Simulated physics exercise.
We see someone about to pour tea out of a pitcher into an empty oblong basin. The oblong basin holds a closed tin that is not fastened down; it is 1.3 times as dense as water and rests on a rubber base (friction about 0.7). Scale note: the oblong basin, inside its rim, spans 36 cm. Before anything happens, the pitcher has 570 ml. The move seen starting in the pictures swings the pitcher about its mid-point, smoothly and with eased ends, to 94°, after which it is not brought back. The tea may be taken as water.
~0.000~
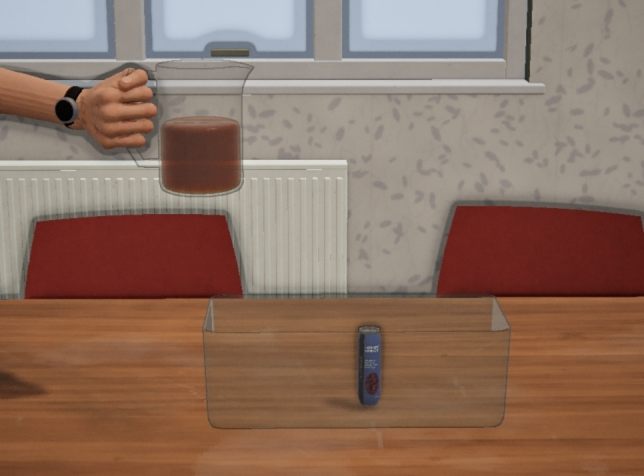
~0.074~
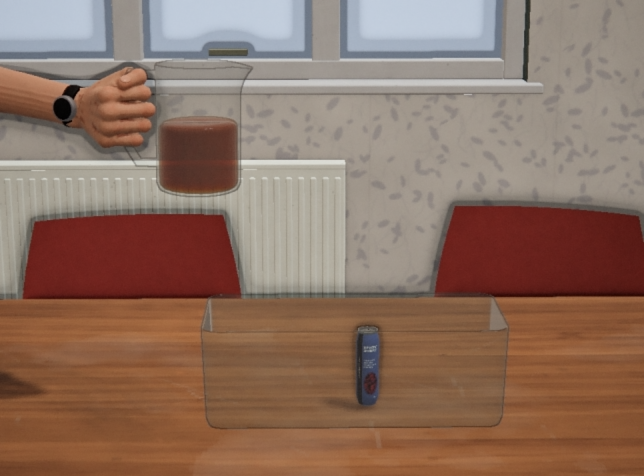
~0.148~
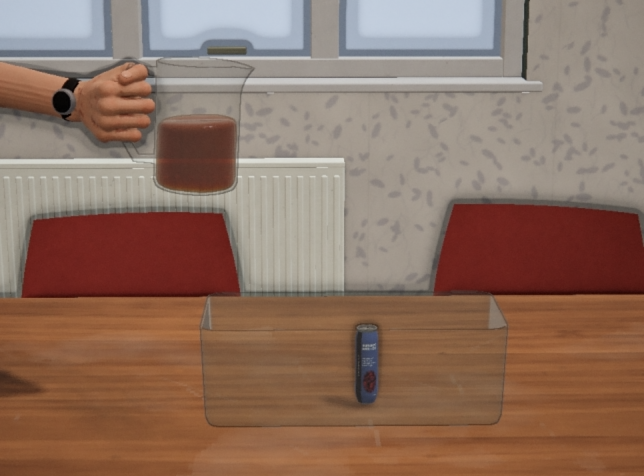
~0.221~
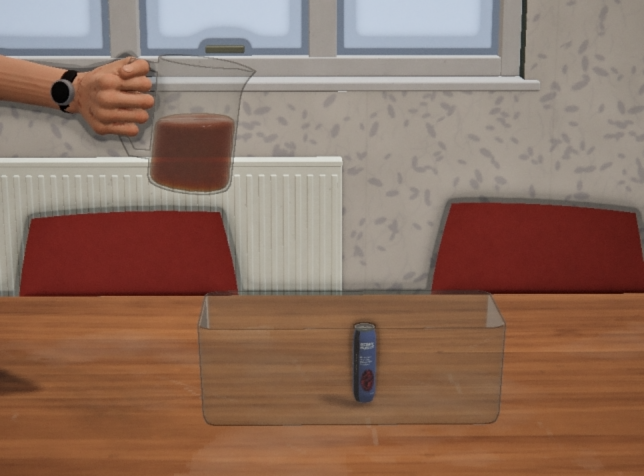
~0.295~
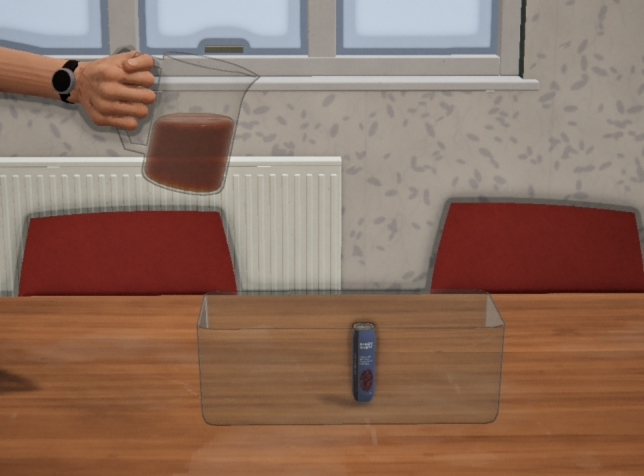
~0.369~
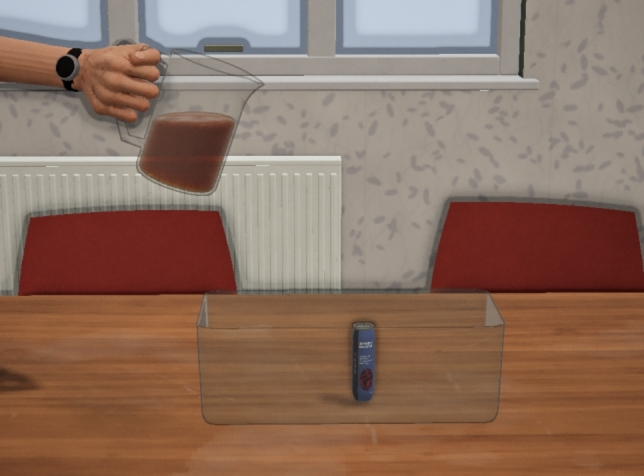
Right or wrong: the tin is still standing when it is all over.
Wrong, it has gone over.
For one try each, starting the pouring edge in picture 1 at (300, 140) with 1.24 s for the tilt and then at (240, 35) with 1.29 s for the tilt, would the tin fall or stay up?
First it stays on its base; then it tips over.
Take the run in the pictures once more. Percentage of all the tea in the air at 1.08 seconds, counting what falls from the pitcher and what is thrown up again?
About 26 percent.
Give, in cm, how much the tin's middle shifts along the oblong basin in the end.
In the end the tin's centre has shifted about 9.0 centimetres.
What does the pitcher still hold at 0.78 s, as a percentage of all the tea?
Roughly 100 percent.
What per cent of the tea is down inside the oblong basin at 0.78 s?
Fraction in basin: Approx. 0%.
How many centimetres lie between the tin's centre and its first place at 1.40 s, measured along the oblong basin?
It has moved some 5 cm.
By 0.78 s the tilt is 66° and 99 per cent is still to pour; the tin stands where it began.
By 1.08 s the tilt is 90° and 64 per cent is still to pour; the tin stands where it began.
By 1.40 s the tilt is 94° and 23 per cent is still to pour; the tin leans 34°.
By 1.74 s the tilt is 94° and 8 per cent is still to pour; the tin lies on its side.
At rest the tin lies on its side.
